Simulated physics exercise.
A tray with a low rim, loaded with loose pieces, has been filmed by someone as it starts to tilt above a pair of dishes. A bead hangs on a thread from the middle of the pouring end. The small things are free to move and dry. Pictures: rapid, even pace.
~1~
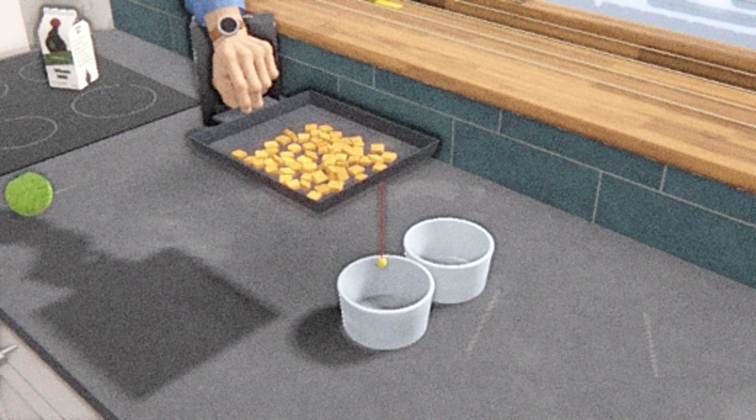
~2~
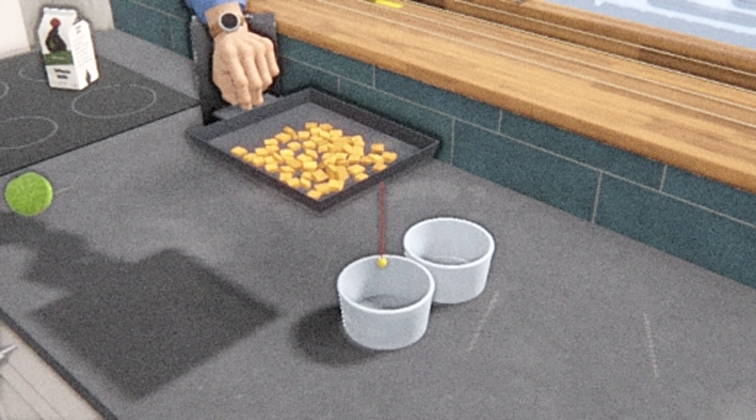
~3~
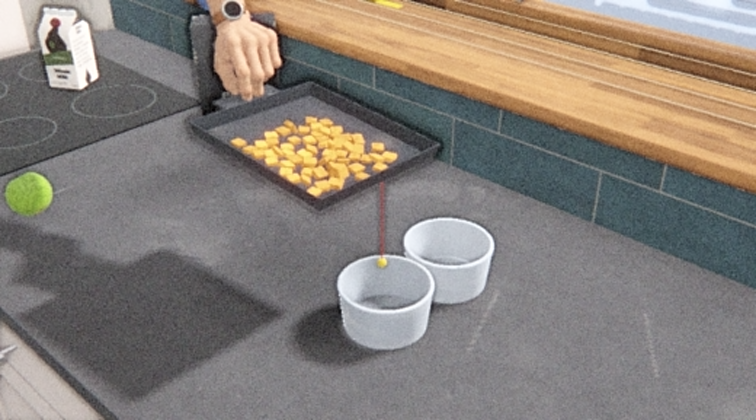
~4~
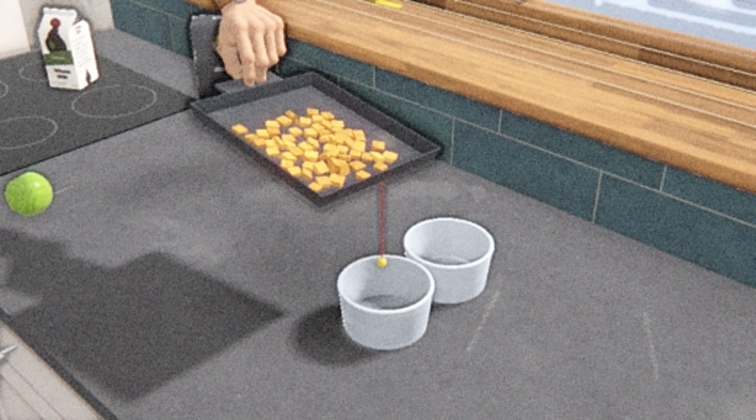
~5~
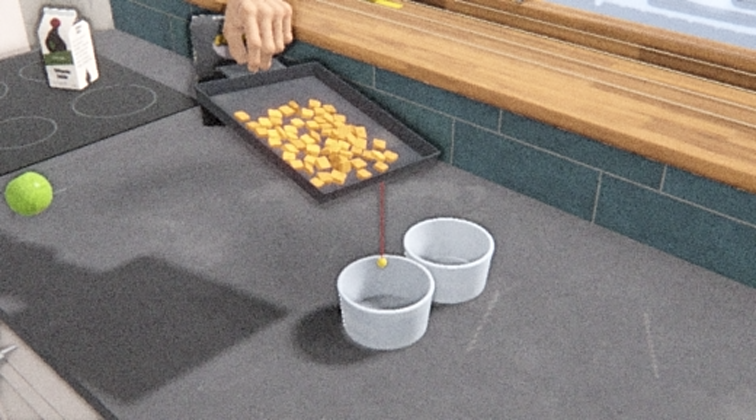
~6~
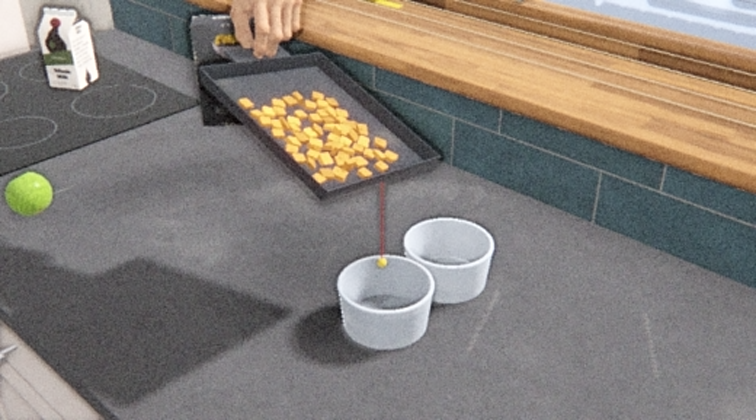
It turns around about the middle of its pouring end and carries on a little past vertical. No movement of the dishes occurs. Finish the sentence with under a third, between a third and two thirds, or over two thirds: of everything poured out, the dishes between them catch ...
Of everything poured out, the dishes between them catch over two thirds.
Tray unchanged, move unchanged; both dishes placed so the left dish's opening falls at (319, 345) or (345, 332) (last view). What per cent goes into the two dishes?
Close to 10 in a hundred first, close to 30 in a hundred second.
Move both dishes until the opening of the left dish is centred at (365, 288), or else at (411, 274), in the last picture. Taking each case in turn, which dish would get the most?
In turn: The dish on the right; the left one.
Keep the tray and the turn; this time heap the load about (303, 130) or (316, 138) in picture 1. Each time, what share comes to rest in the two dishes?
Respectively 90 and 90 per cent.
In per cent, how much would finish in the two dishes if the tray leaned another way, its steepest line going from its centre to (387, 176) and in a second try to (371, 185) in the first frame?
I'd say some 50 in a hundred at first, then 40 in a hundred.
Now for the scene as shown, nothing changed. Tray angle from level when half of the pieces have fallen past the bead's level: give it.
Close to 110 degrees, I reckon.
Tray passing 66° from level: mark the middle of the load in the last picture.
Roughly at (395, 156).
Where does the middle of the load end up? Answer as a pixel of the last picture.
It settles centred around (436, 281).
Soon after the last picture, tray tipped steeply; all on the tray.
A little later, tray tipped past a quarter turn; about half on the tray; a small part in the left dish; a small part in the right dish; a small part outside both; about a quarter in the air.
Later still, tray tipped past a quarter turn; about a quarter in the left dish; about two thirds in the right dish; a small part outside both.
At rest, tray tipped past a quarter turn; about a quarter in the left dish; about two thirds in the right dish; a small part outside both.
